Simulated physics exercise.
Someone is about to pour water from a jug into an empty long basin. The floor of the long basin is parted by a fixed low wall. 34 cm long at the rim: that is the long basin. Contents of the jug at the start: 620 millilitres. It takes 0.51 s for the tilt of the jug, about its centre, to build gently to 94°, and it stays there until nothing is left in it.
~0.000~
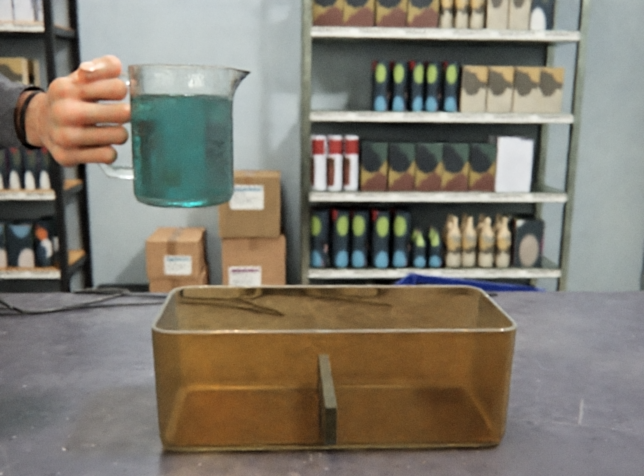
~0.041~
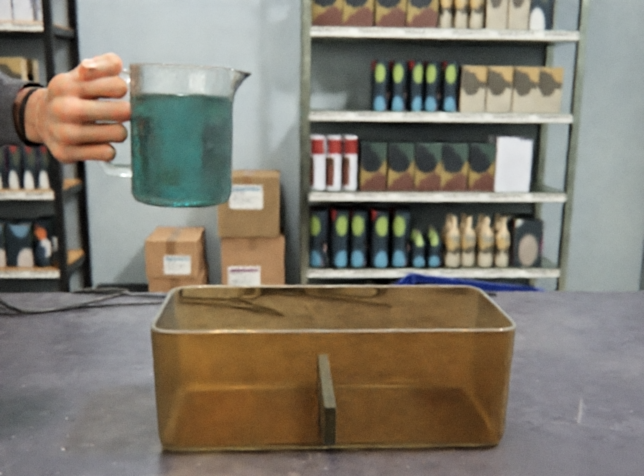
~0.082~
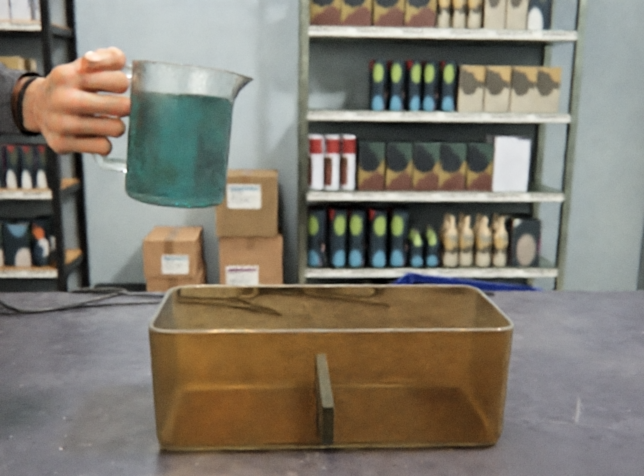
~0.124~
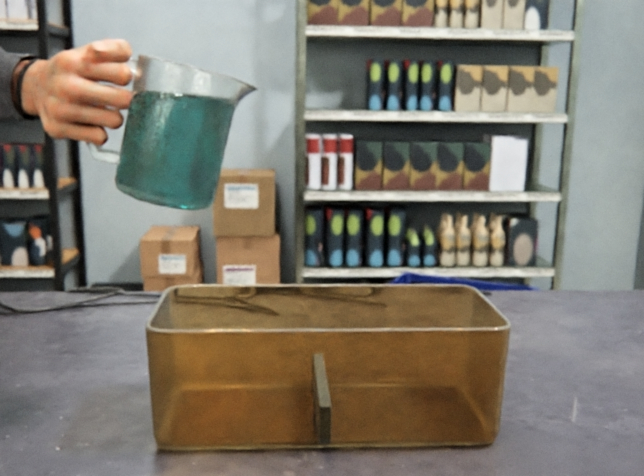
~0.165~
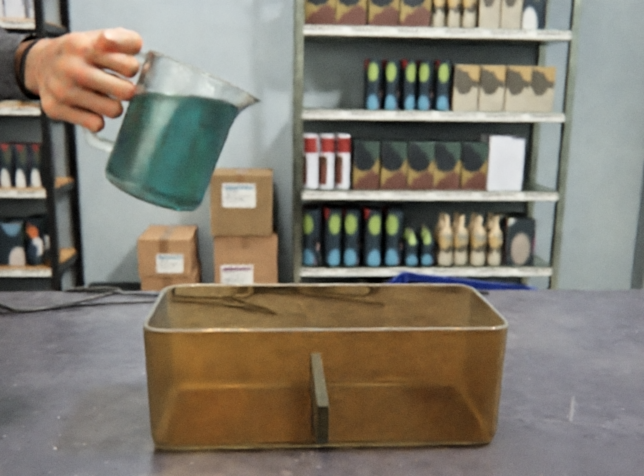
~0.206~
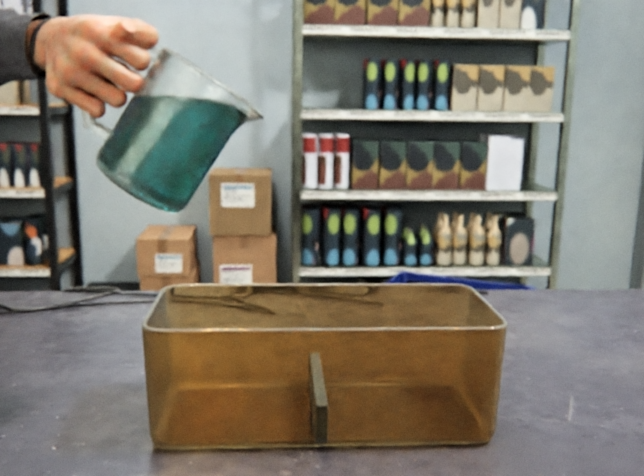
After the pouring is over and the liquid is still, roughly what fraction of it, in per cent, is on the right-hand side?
Roughly 76 out of 100 parts.
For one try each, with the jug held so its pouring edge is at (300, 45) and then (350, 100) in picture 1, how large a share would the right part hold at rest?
Try 1: Approx. 85 %; try 2: Approx. 90 %.
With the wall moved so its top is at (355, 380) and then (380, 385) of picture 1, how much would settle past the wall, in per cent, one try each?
First 25, then 10 per cent.
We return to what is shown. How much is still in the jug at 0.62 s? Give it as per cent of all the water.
Roughly 34 percent remains.
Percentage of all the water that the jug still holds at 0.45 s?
About 70 percent.
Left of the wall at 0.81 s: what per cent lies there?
About 7 percent.
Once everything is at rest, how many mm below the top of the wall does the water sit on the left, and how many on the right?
About 32 mm on the left, about 18 mm on the right.
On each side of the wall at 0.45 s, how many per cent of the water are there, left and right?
1 left and 3 right, roughly.
By 0.45 s the tilt is 90° and 71 per cent is still to pour, 1 is left of the wall and 3 right of it.
By 0.62 s the tilt is 94° and 34 per cent is still to pour, 6 is left of the wall and 34 right of it.
By 0.81 s the tilt is 94° and 15 per cent is still to pour, 7 is left of the wall and 67 right of it.
By 1.01 s the tilt is 94° and 7 per cent is still to pour, 13 is left of the wall and 74 right of it.
At rest 21 per cent lies left of the wall, 76 right of it and 2 outside.
